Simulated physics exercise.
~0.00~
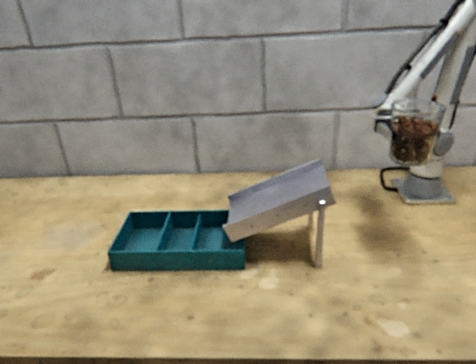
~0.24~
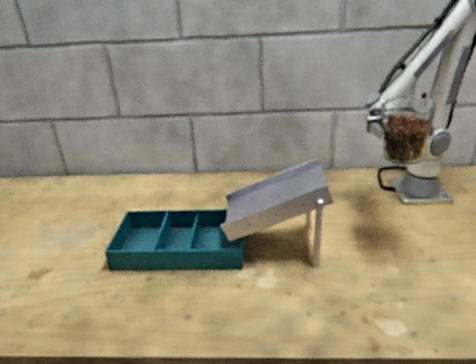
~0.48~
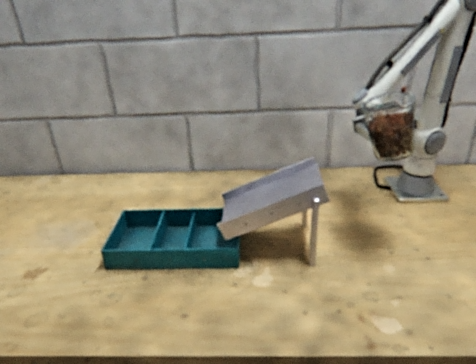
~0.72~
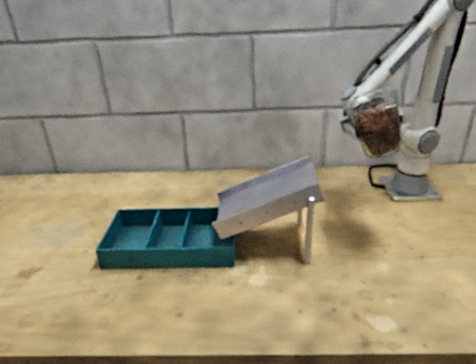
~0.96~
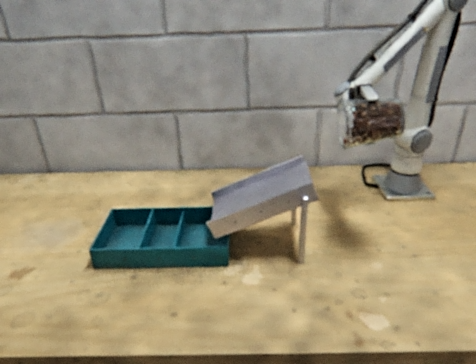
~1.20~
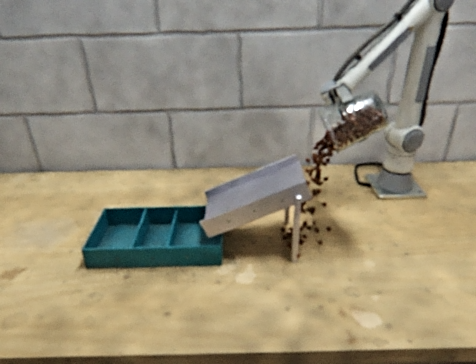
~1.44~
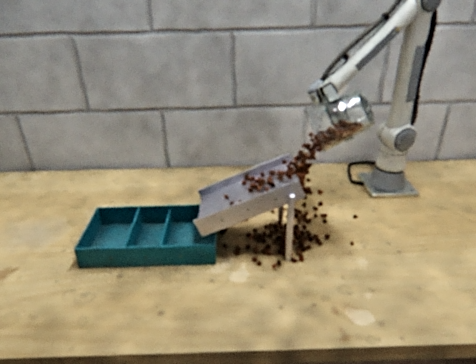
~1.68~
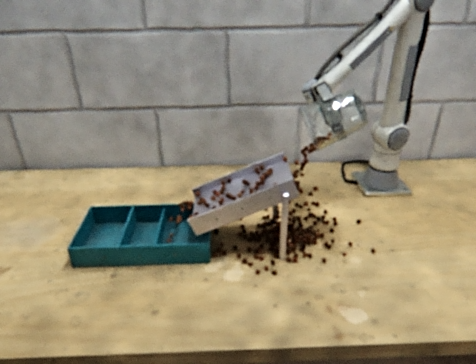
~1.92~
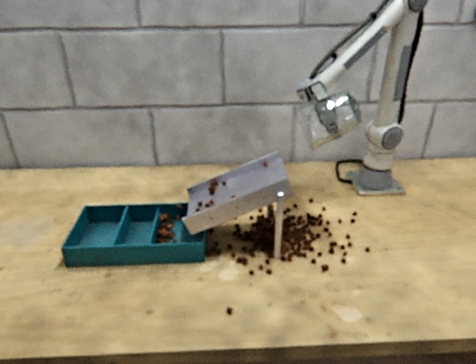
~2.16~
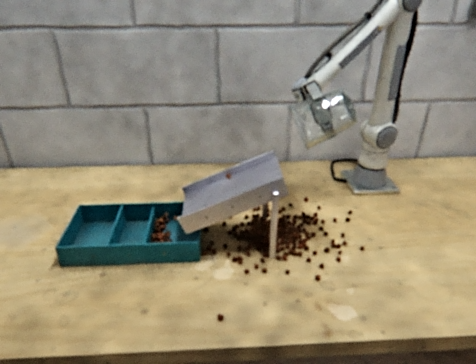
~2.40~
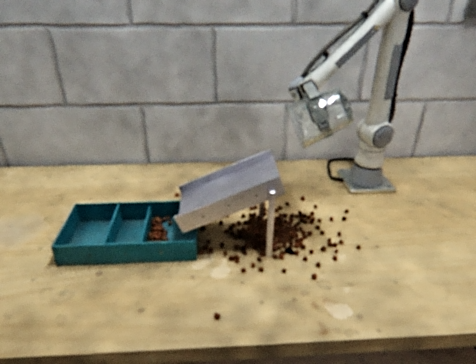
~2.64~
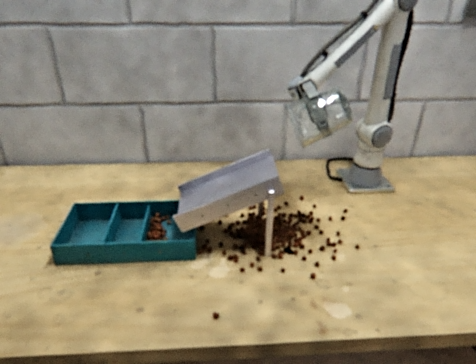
A white robot arm stands at the right of a pale wooden table before a grey block wall, seen from the front and slightly above, holding a clear cup of brown pellets. Left of it, a grey sloping chute on legs leads down to a teal box with three compartments. The arm moves the cup left and tips it onto its side. Pellets pour out, many falling around the chute's legs while others slide down it. The cup empties, leaving most pellets scattered on the table and a small heap in the box's right compartment.
